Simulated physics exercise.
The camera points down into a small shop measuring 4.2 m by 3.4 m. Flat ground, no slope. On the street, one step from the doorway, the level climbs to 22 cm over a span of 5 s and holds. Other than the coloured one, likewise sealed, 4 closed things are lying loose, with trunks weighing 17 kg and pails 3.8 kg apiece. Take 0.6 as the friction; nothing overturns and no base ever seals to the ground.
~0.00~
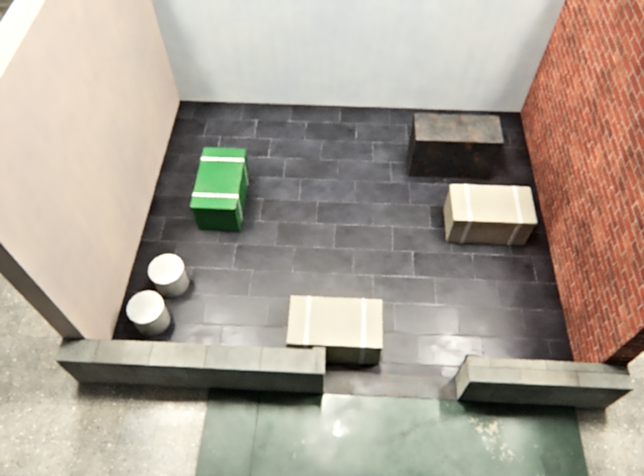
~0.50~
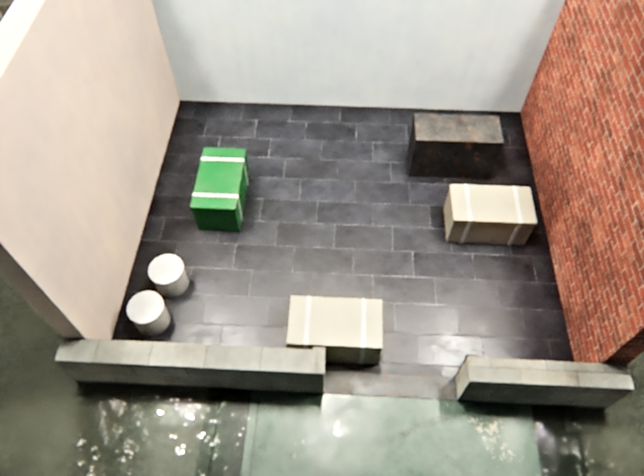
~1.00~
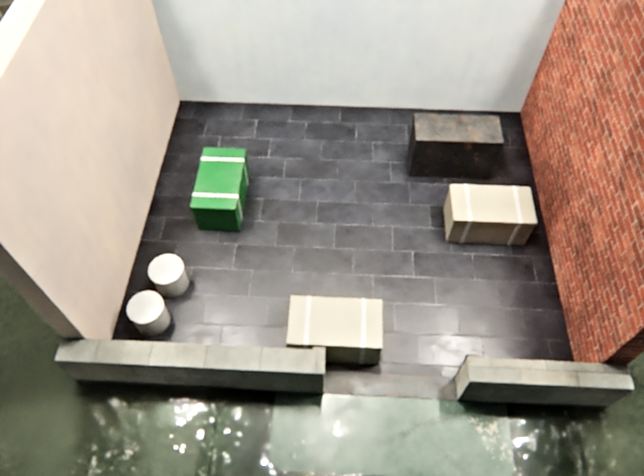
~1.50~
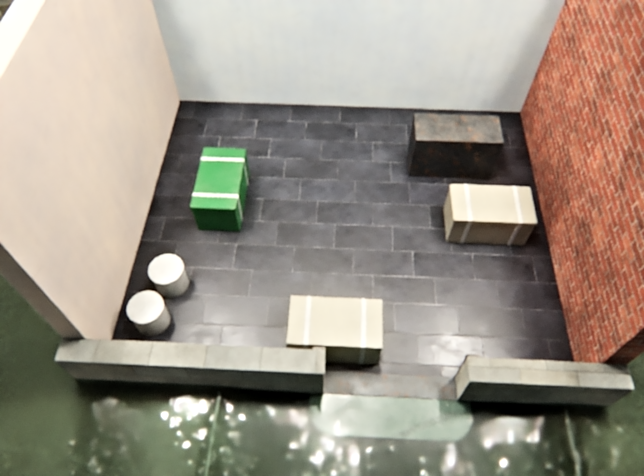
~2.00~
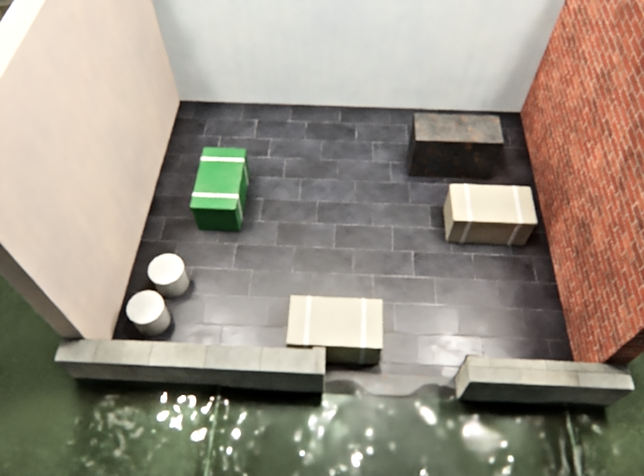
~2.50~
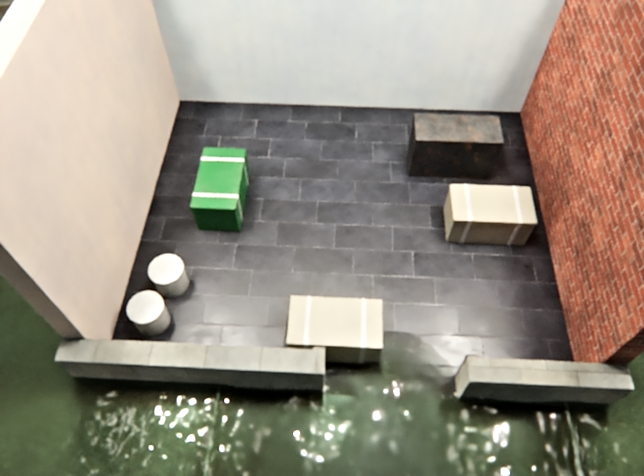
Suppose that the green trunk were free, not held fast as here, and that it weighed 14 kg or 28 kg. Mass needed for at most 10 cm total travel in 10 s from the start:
Lower.
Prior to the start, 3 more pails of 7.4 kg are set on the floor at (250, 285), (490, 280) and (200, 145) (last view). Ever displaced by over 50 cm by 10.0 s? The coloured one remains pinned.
Below the mark, below the mark, above the mark.
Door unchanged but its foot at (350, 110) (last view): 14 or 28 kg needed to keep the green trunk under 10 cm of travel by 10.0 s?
There just the heavier succeeds.
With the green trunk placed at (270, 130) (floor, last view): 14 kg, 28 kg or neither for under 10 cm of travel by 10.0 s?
So neither weight works.
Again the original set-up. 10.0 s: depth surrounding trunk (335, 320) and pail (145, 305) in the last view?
First about 5 cm, second about 5 cm.
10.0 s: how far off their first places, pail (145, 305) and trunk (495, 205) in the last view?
5 cm, 50 cm.
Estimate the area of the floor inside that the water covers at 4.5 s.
Somewhere around 5.0 m2, roughly.
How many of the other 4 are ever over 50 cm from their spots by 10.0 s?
1.
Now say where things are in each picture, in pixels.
The green trunk at (219, 177), on the bottom; 0.0 m2 under water; 0 of 5 have shifted, in the first frame.
The green trunk at (219, 177), on the bottom; 0.0 m2 under water; 0 of 5 have shifted, in the second frame.
The green trunk at (219, 177), on the bottom; 0.0 m2 under water; 0 of 5 have shifted, in the third frame.
The green trunk at (219, 177), on the bottom; 0.0 m2 under water; 0 of 5 have shifted, in the fourth frame.
The green trunk at (219, 177), on the bottom; water covers 0.0 m2; 0 of 5 have shifted, in the fifth frame.
The green trunk at (219, 177), on the bottom; 0.2 m2 under water; 0 of 5 have shifted, in the sixth frame.
After 3.5 s the green trunk would be 0 cm from its start with 14 kg and 0 cm from its start with 28 kg; 0 cm of water round it then.
After 4.5 s the green trunk would be 0 cm from its start with 14 kg and 0 cm from its start with 28 kg; 0 cm of water round it then.
After 7.0 s the green trunk would be 0 cm from its start with 14 kg and 0 cm from its start with 28 kg; 1 cm of water round it then.
After 10.0 s the green trunk would be 0 cm from its start with 14 kg and 0 cm from its start with 28 kg; 4 cm of water round it then.
